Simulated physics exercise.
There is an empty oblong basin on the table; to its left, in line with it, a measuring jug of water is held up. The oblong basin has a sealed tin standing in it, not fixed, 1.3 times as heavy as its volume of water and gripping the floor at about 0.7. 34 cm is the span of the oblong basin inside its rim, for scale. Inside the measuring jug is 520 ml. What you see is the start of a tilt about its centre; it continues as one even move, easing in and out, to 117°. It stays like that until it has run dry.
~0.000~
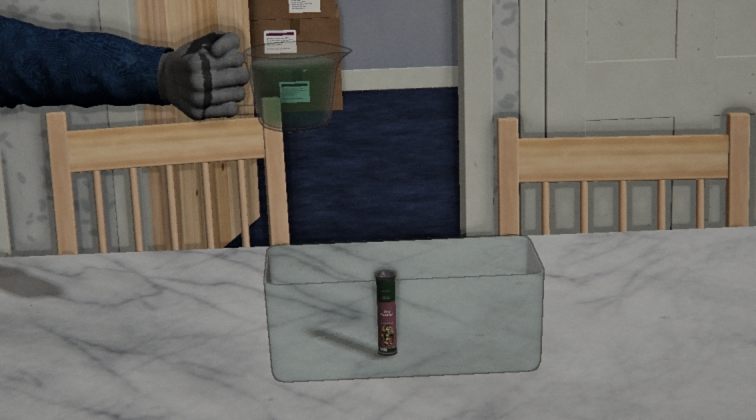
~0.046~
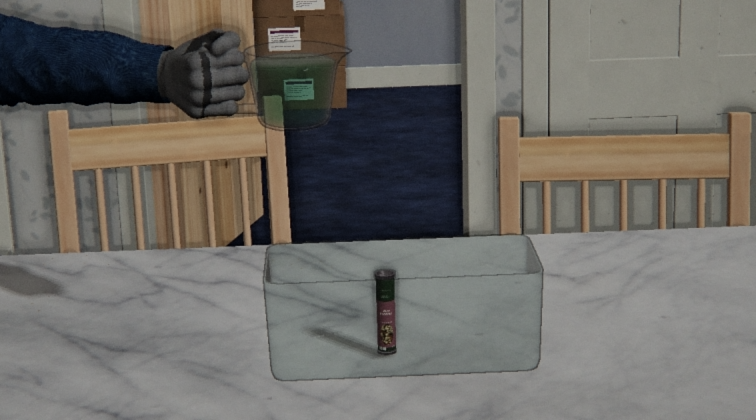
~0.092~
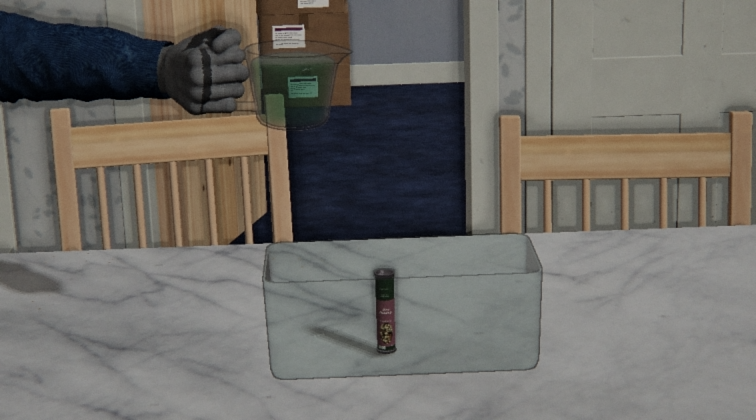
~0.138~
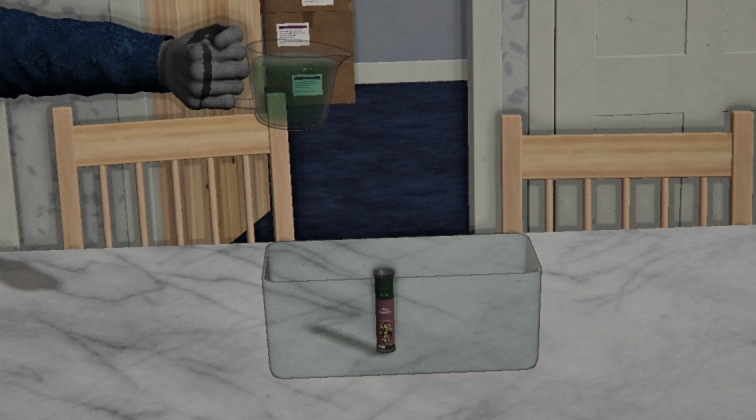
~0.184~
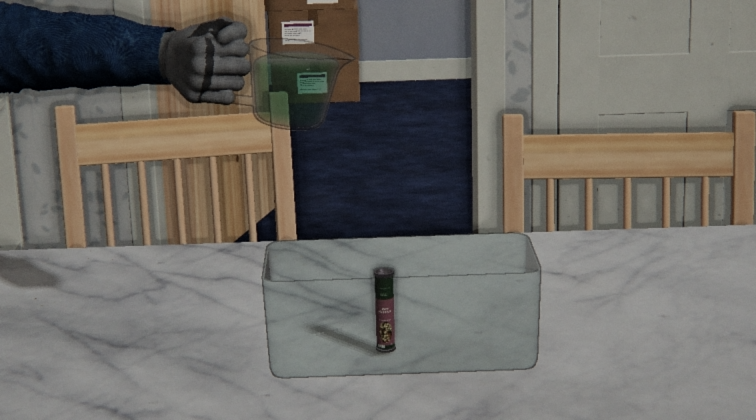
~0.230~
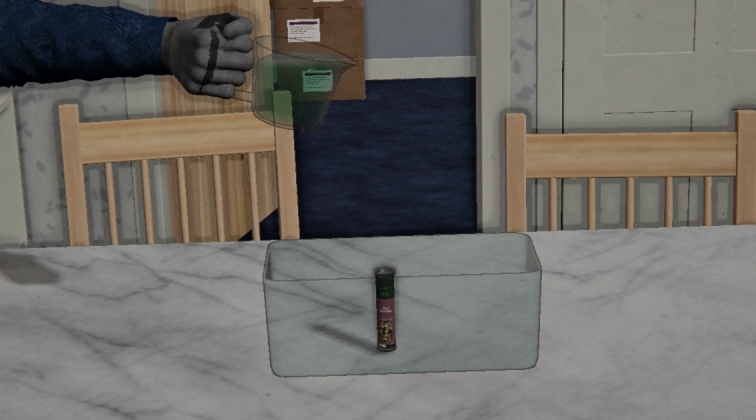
A gloved hand slowly tilts a clear measuring jug slightly to the right above a table.
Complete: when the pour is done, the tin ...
... remains on its base.
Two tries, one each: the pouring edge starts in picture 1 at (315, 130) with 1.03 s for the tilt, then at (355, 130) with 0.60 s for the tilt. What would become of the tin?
First it falls; then it topples.
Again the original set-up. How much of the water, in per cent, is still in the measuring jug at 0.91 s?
I'd estimate some 4 per cent.
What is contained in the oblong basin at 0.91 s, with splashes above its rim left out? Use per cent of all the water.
Some 80 percent.
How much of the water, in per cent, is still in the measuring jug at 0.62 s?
Fraction remaining: Approx. 54 per cent.
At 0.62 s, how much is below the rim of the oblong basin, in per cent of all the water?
Fraction in basin: Approx. 10%.
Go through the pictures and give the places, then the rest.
Tilt 0°; pouring edge (352, 49); surface from (249, 62) to (337, 59); the oblong basin's rim runs from (266, 266) to (536, 255); the tin's top is at (386, 278), in the first picture.
Tilt 1°; pouring edge (352, 49); surface from (249, 61) to (337, 59), in the second picture.
Tilt 2°; pouring edge (353, 51); surface from (250, 60) to (337, 59), in the third picture.
Tilt 5°; pouring edge (354, 53); surface from (251, 60) to (338, 59), in the fourth picture.
Tilt 9°; pouring edge (356, 58); surface from (254, 60) to (341, 60), in the fifth picture.
Tilt 14°; pouring edge (359, 63); surface from (256, 61) to (348, 61), in the sixth picture.
Then, 0.62 s in, the tilt is 77° and 55 per cent is still to pour; the tin stands where it began.
Then, 0.91 s in, the tilt is 113° and 4 per cent is still to pour; the tin stands where it began.
Then, 1.21 s in, the tilt is 117° and 0 per cent is still to pour; the tin stands where it began.
Then, 1.53 s in, the tilt is 117° and 0 per cent is still to pour; the tin stands where it began.
Finally, the tin stands where it began.
